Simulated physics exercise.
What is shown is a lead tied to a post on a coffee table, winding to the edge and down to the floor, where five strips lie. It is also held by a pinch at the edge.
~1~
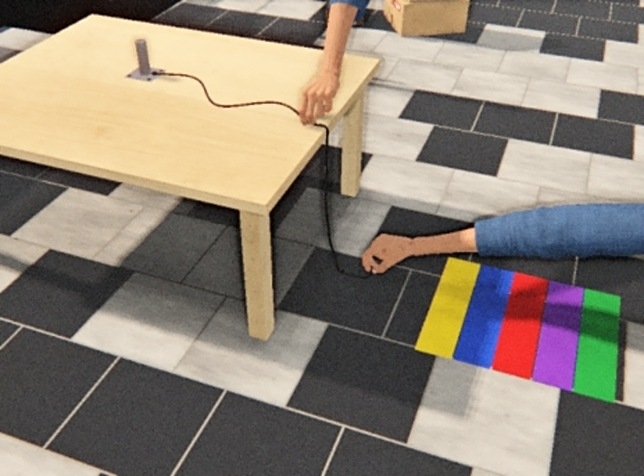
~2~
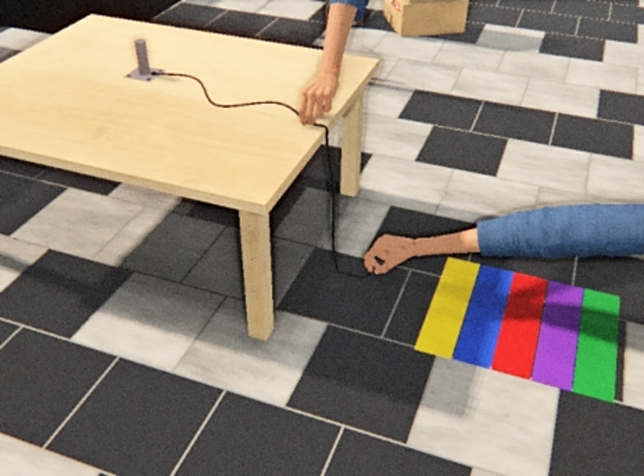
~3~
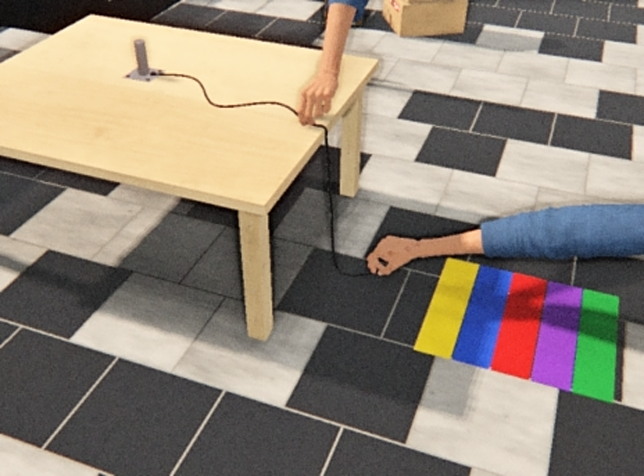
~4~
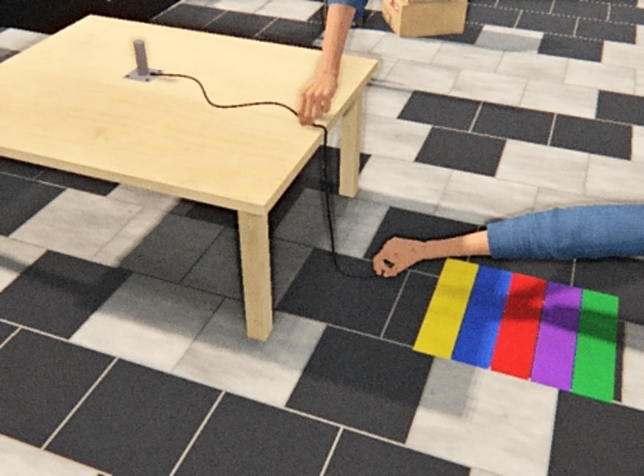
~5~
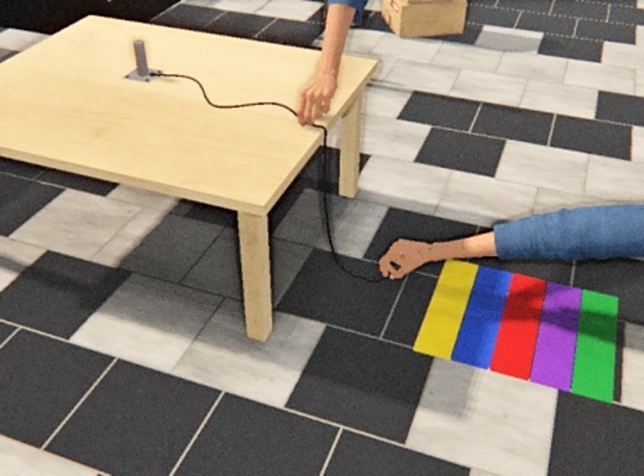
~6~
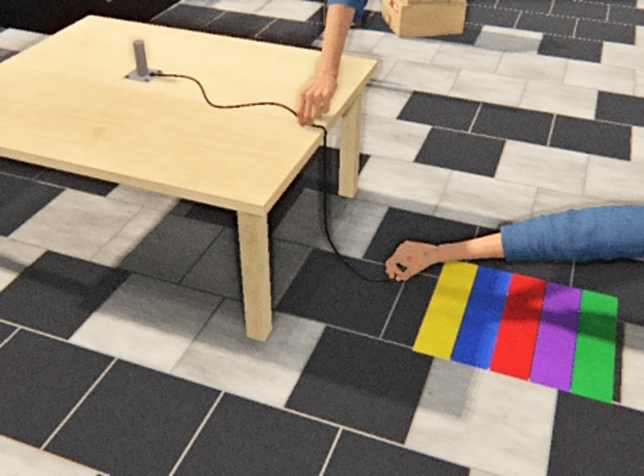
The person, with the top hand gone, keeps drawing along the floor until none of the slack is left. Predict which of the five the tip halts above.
I expect it over the red strip.
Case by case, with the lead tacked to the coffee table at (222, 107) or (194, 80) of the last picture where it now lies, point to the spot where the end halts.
Try one gives about (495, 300); try two, about (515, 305).
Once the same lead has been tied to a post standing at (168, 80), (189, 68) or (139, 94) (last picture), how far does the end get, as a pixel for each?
Estimated pixels per try: (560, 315); (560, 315); (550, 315).
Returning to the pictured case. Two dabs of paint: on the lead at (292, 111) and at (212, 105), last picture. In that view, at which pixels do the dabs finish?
(315, 121), then (239, 100).
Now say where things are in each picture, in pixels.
End (372, 269); yellow (439, 335); blue (477, 345); red (515, 355); purple (555, 365); green (596, 376), in the first frame.
End (374, 270); lead through (185, 76) (211, 102) (281, 104) (327, 136) (333, 202) (335, 260), in the second frame.
End (377, 271), in the third frame.
End (383, 273); lead through (184, 76) (210, 103) (280, 105) (325, 136) (328, 202) (335, 261), in the fourth frame.
End (389, 275), in the fifth frame.
End (396, 277); lead through (184, 77) (210, 103) (279, 105) (325, 137) (325, 202) (343, 260), in the sixth frame.
A little later, end near (454, 291); over yellow.
Next, end near (496, 301); over blue.
When it is tight, end near (522, 307); over red. The red one.
